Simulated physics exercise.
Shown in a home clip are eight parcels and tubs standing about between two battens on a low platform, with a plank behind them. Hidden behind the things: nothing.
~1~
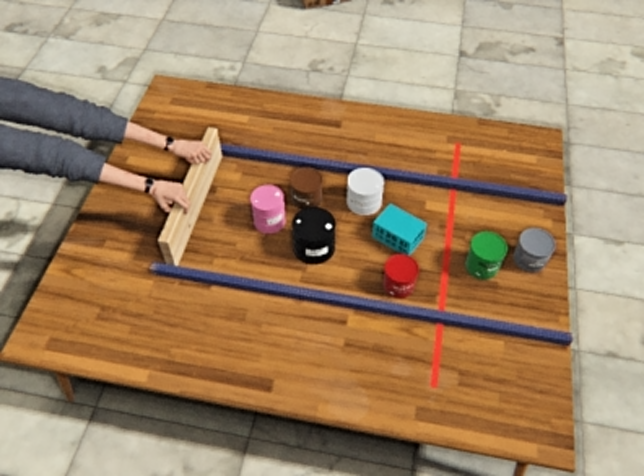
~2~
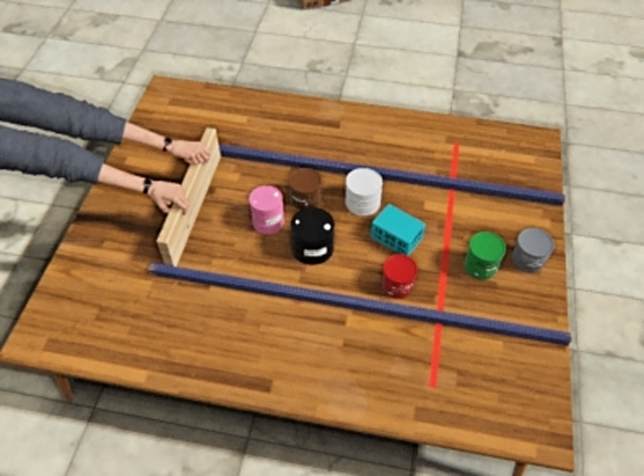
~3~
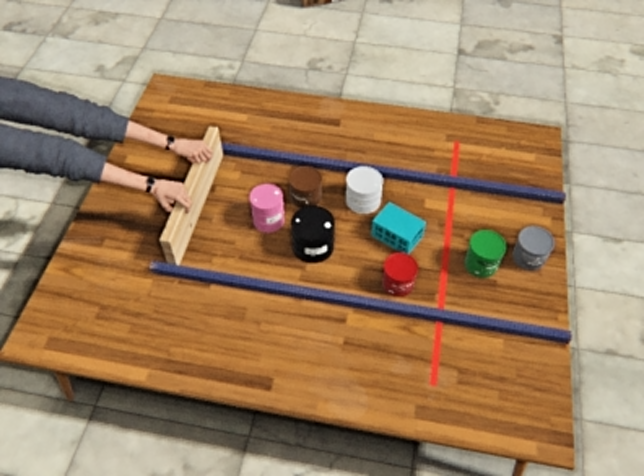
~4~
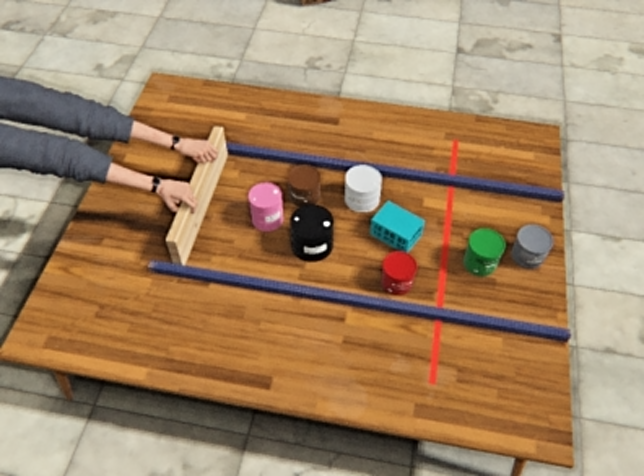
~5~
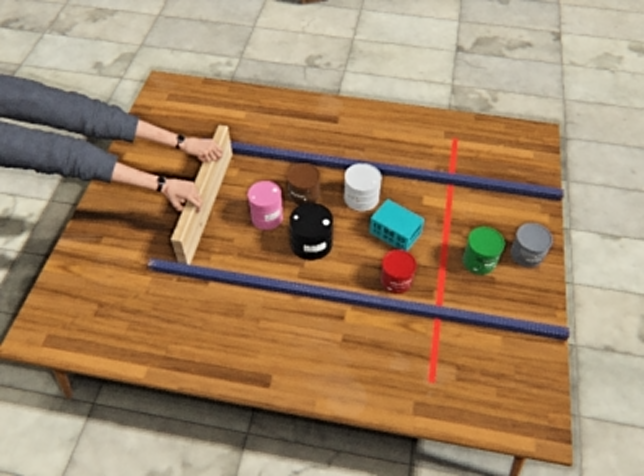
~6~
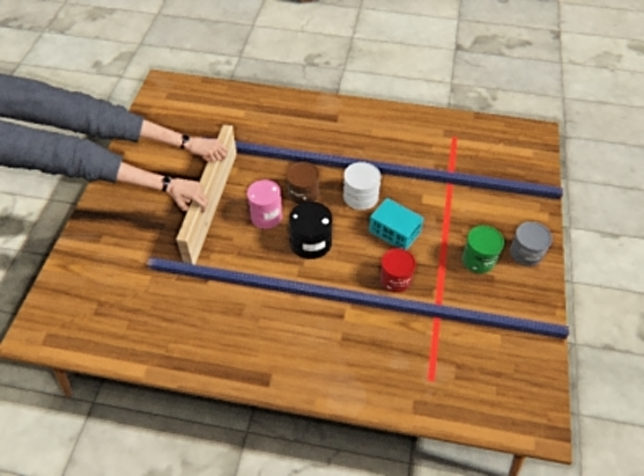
A person's two hands, reaching in from the left, hold a wooden plank upright on a low wooden table, seen from above on a tiled floor. Between two dark blue battens stand pink, brown, black, white and red tubs and a turquoise crate, with green and grey pails beyond a red tape line at right. The hands slide the plank slightly rightward, while the containers barely shift in view.
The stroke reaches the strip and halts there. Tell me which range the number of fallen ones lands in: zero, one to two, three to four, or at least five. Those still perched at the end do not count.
Fallen: None.
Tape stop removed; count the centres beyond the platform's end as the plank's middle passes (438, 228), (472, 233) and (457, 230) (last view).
0, 0 and 0.
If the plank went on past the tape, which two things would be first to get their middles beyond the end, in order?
Order: Grey pail before turquoise crate.
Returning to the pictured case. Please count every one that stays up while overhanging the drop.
Counting them gives 0.
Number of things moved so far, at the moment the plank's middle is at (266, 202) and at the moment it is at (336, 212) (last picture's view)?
I get 1 at the one place and 4 at the other.
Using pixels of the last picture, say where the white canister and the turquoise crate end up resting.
Going in order, first (498, 195) and next (499, 251).
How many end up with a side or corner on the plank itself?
Contact count: 4.
Soon after, none off yet; grey pail at rest near (530, 244); green pail at rest near (482, 250); red pail at rest near (397, 271).
After that, none off yet; grey pail at rest near (530, 244); green pail at rest near (482, 250); red pail displaced a little near (404, 275).
In the end, the number that fall off is zero.
